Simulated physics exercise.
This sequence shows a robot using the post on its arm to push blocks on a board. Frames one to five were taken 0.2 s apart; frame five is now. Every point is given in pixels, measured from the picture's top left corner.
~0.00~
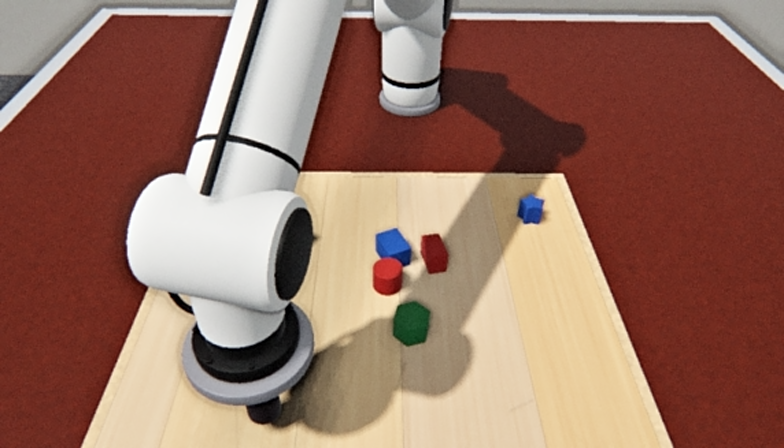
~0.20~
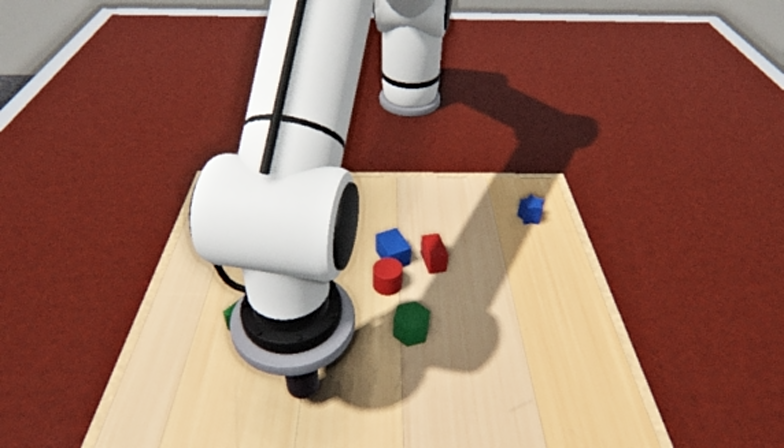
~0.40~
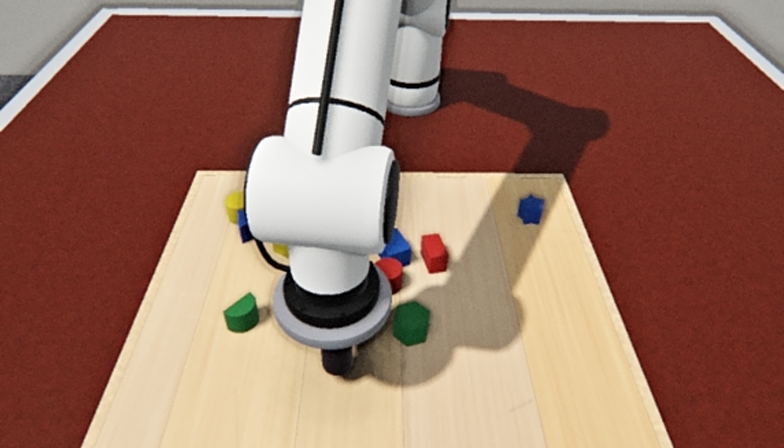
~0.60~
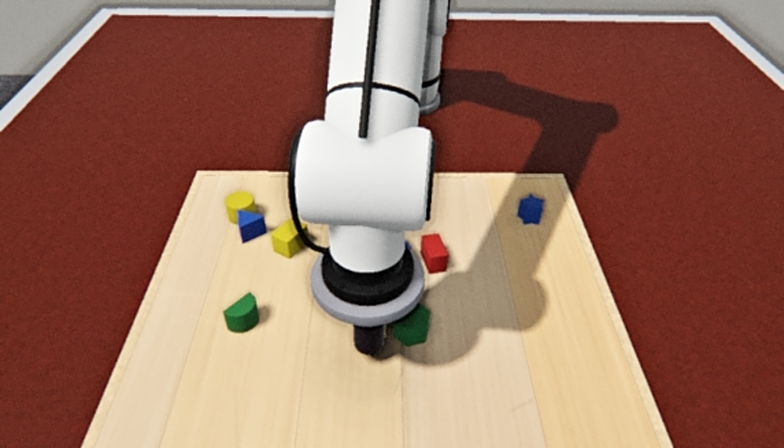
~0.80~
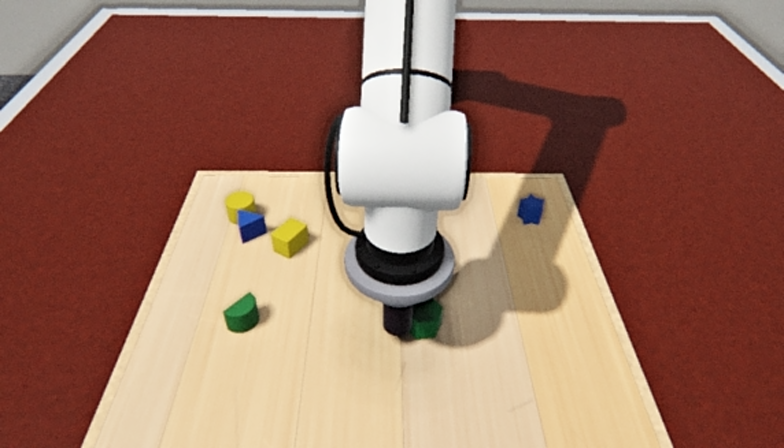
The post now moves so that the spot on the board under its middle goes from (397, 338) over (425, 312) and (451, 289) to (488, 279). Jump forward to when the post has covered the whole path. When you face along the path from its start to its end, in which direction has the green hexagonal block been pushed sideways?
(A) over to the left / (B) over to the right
Answer: B.
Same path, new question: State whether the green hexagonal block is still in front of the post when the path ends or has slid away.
I think it loses its spot in front.
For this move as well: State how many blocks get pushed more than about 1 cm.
I foresee one block being moved.
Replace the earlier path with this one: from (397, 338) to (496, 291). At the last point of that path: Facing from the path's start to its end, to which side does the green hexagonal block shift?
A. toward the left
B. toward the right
It's B.
The first path, step by step. One third of the way, post (426, 300); green hexagonal block (457, 292), turned 45° clockwise.
Two thirds of the way, post (453, 276); green hexagonal block (482, 283), turned 110° clockwise.
At the end, post (491, 267); green hexagonal block (500, 283), turned 180° clockwise; red rectangular block not moved.
